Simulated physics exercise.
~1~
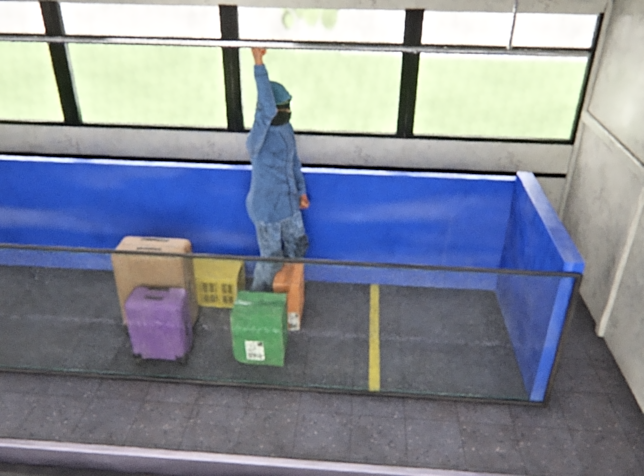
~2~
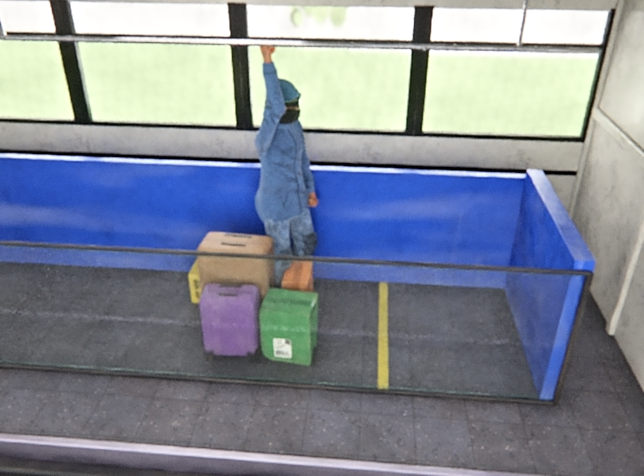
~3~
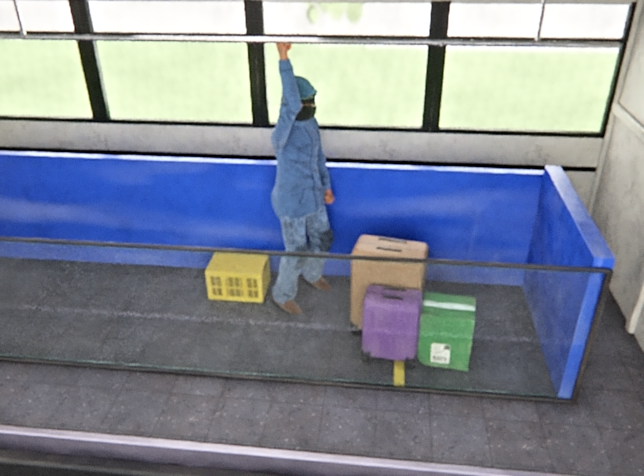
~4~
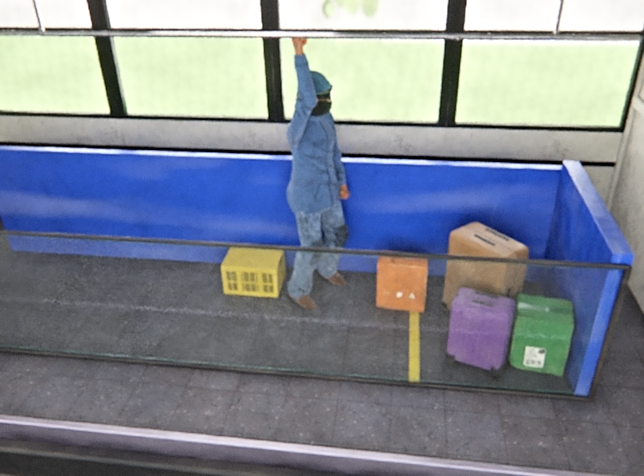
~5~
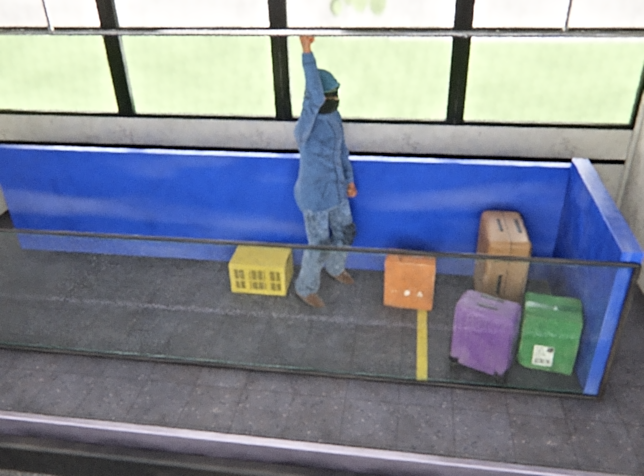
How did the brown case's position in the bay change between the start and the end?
It started to the left of the traveller, well short of the yellow line, and ended to the right, past the line and near the blue end wall.
